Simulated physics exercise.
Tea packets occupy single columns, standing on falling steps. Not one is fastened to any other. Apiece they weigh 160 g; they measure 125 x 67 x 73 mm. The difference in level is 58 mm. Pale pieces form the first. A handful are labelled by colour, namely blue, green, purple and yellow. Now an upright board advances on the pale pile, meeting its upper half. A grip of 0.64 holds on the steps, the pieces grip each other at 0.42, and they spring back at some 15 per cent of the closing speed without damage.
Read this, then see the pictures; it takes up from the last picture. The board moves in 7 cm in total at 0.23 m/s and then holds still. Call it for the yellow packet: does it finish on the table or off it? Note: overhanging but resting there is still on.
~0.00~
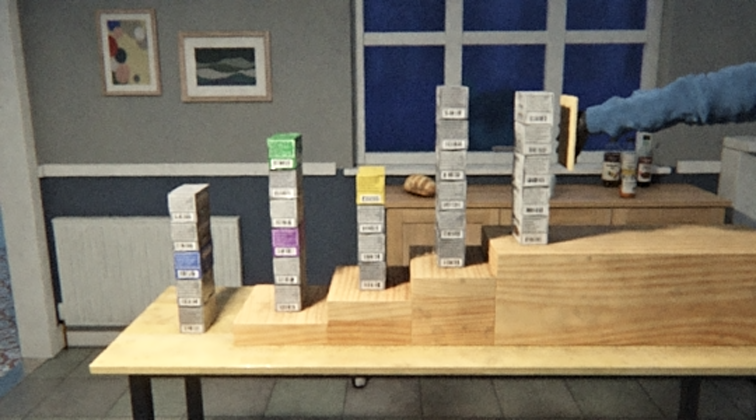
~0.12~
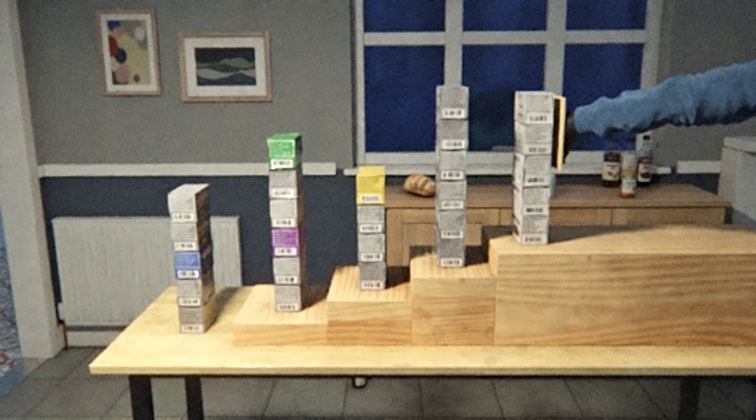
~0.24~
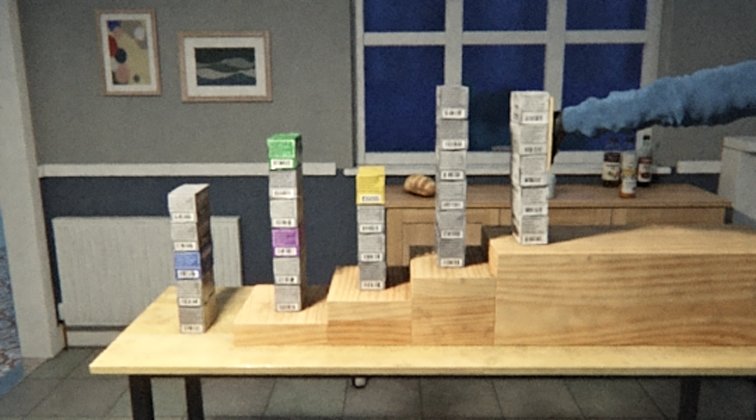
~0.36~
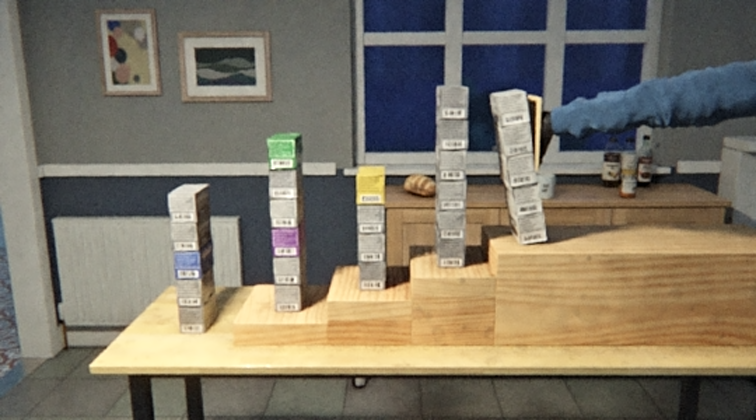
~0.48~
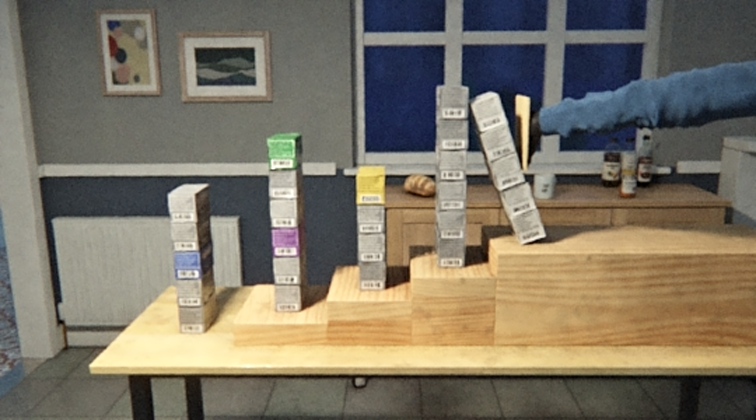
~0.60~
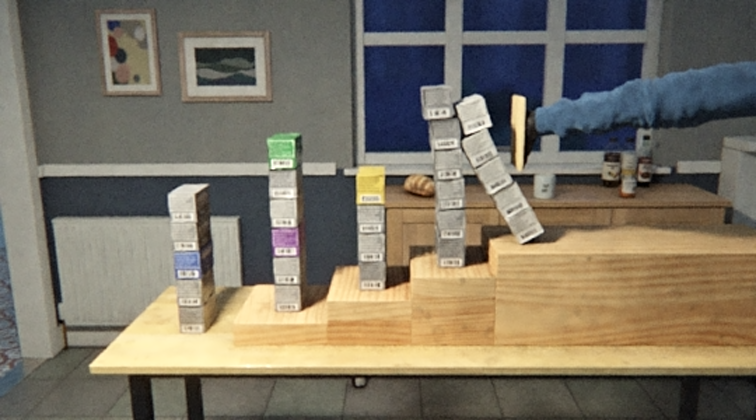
It finishes on the table.
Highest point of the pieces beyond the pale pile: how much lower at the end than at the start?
36 cm.
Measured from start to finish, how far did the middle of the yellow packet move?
Net straight-line distance: Approx. 33 cm.
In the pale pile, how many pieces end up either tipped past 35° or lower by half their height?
That happens to 5 of them.
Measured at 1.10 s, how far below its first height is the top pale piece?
18 cm lower.
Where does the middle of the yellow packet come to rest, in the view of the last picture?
In the final view it ends up around pixel (260, 252).
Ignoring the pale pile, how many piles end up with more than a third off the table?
2.
After 1.10 s, 5 of the pale pile down; none of the 21 other packets off the table, 14 disturbed; yellow packet 19° from how it stood; green packet 10° from how it stood.
After 1.58 s, 5 of the pale pile down; none of the 21 other packets off the table, 19 disturbed; yellow packet 69° from how it stood, 14 cm lower; green packet on its side.
In the end (2.2 s), 5 of the pale pile down; 6 of the 21 other packets off the table; yellow packet 69° from how it stood, 17 cm lower; blue packet on its side; green packet on its side. From the last view, middles, yellow packet near (260, 252).
